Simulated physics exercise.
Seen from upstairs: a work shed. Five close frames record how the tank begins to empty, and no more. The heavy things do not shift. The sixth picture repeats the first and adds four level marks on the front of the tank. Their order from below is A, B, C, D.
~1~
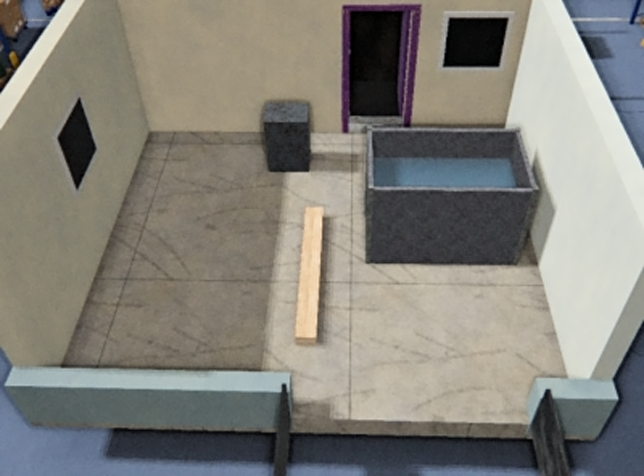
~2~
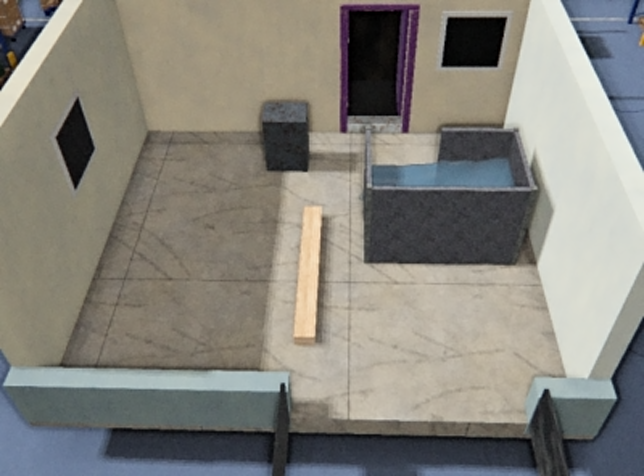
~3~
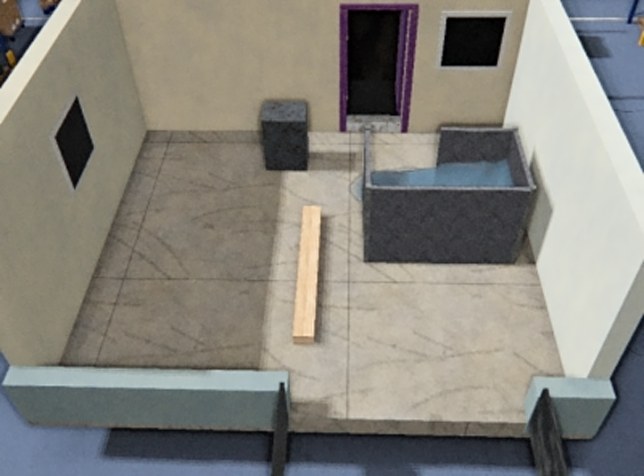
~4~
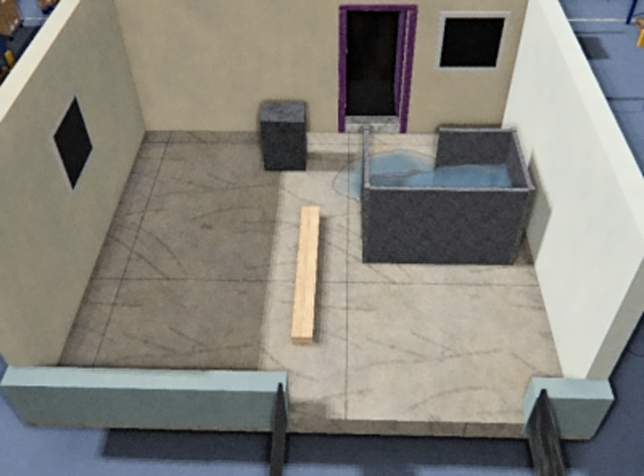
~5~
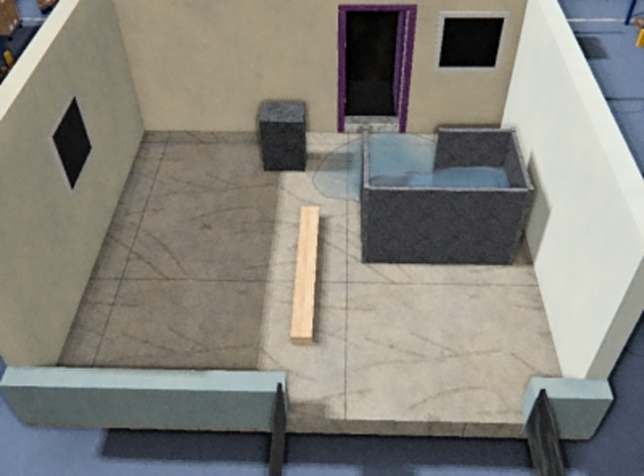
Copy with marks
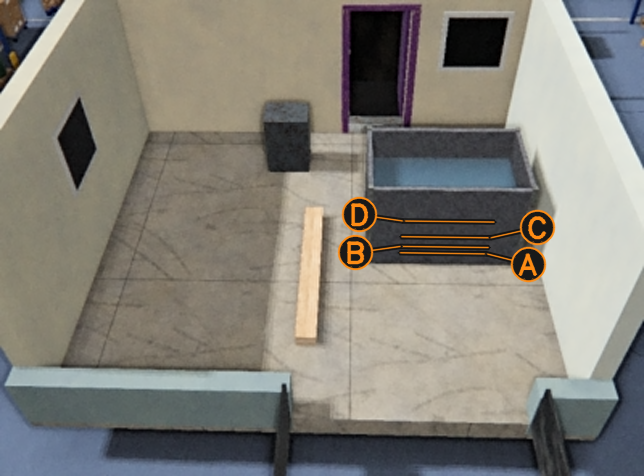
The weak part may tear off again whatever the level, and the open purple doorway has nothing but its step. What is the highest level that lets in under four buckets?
The answer is line B.
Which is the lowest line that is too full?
It is C.
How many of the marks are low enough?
Two.
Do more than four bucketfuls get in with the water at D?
Yes.
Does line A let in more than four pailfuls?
No.
On the marked copy, A at (443, 253); B at (444, 247); C at (445, 237); D at (448, 221); from the bottom up A, B, C, D.
With A, nothing gets over.
With B, a bucket or two gets in.
With C, about 8 bucketfuls get in.
With D, dozens of bucketfuls pour in.
